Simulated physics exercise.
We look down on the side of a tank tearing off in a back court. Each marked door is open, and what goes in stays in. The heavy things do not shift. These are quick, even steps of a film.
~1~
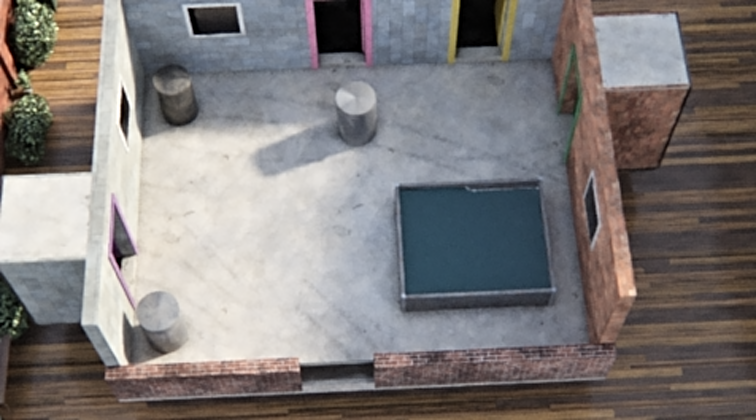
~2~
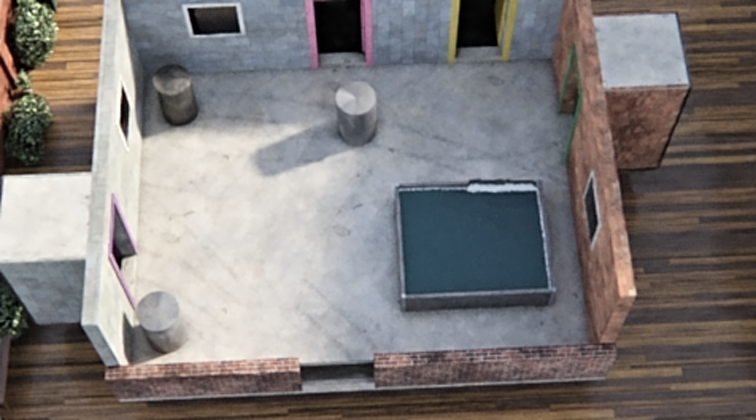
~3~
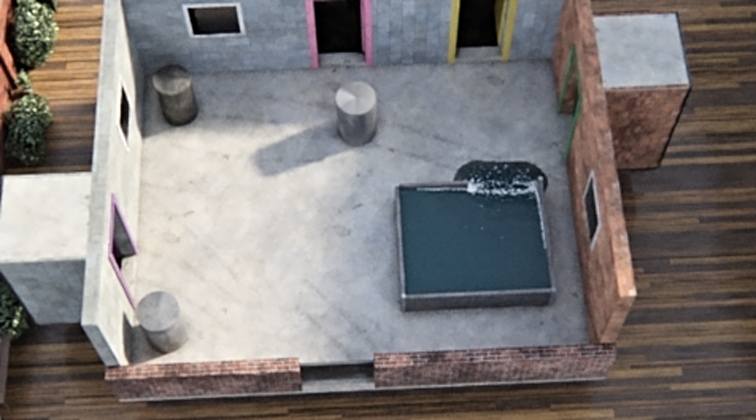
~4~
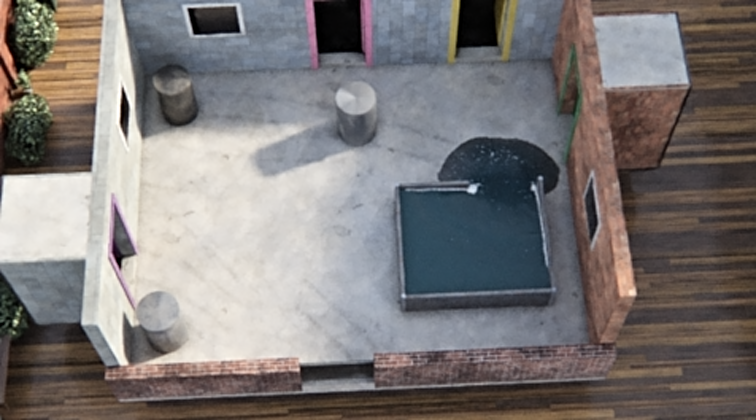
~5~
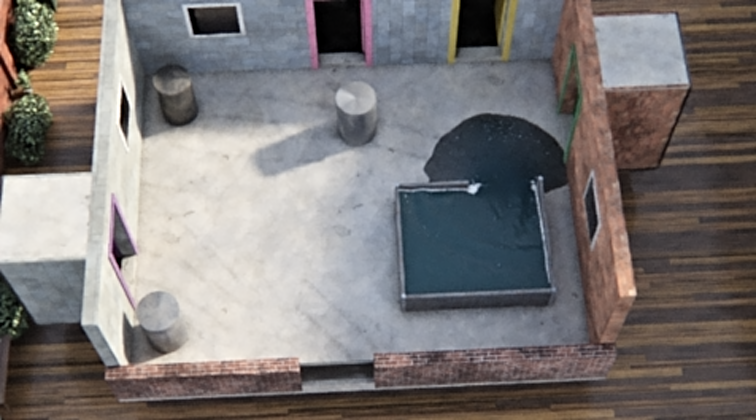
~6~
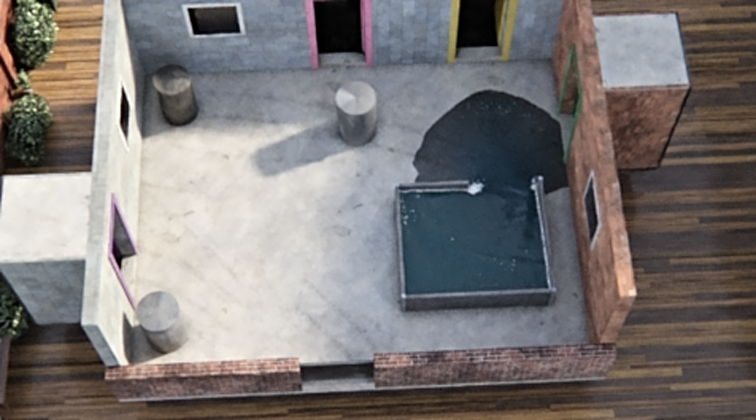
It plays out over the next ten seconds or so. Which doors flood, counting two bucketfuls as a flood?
In the end: The green door floods; the purple door holds within the limit; the pink door holds within the limit; the yellow door floods.
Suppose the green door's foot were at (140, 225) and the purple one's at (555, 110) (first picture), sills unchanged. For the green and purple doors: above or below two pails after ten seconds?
Then: The green one holds; the purple one is over.
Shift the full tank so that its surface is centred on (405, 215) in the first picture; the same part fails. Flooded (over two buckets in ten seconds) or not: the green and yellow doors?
Green door floods, yellow door floods.
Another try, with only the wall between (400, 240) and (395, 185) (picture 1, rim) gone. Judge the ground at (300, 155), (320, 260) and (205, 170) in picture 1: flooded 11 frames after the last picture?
In turn: Under water, covered, flooded.
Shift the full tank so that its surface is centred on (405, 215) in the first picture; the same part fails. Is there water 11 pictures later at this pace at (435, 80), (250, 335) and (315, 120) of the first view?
In turn: Under water, no water, free of water.
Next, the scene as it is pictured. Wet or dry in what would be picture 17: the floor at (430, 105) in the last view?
There: Covered.
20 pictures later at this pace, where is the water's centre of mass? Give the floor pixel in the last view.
I would point to (470, 186).
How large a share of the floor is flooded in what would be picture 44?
Close to 50 %.
A moment on, water covers 20 % of the floor; the green door under two buckets in, the purple door not reached, the pink door not reached, the yellow door under two buckets in.
Next, water covers 20 % of the floor; the green door over two buckets in, the purple door not reached, the pink door wet at the sill, nothing in, the yellow door over two buckets in.
Then, water covers 25 % of the floor; the green door far over two buckets in, the purple door not reached, the pink door wet at the sill, nothing in, the yellow door far over two buckets in.
Later, water covers 50 % of the floor; the green door far over two buckets in, the purple door not reached, the pink door wet at the sill, nothing in, the yellow door far over two buckets in.
In the end, water covers 90 % of the floor; the green door far over two buckets in, the purple door wet at the sill, nothing in, the pink door wet at the sill, nothing in, the yellow door far over two buckets in.
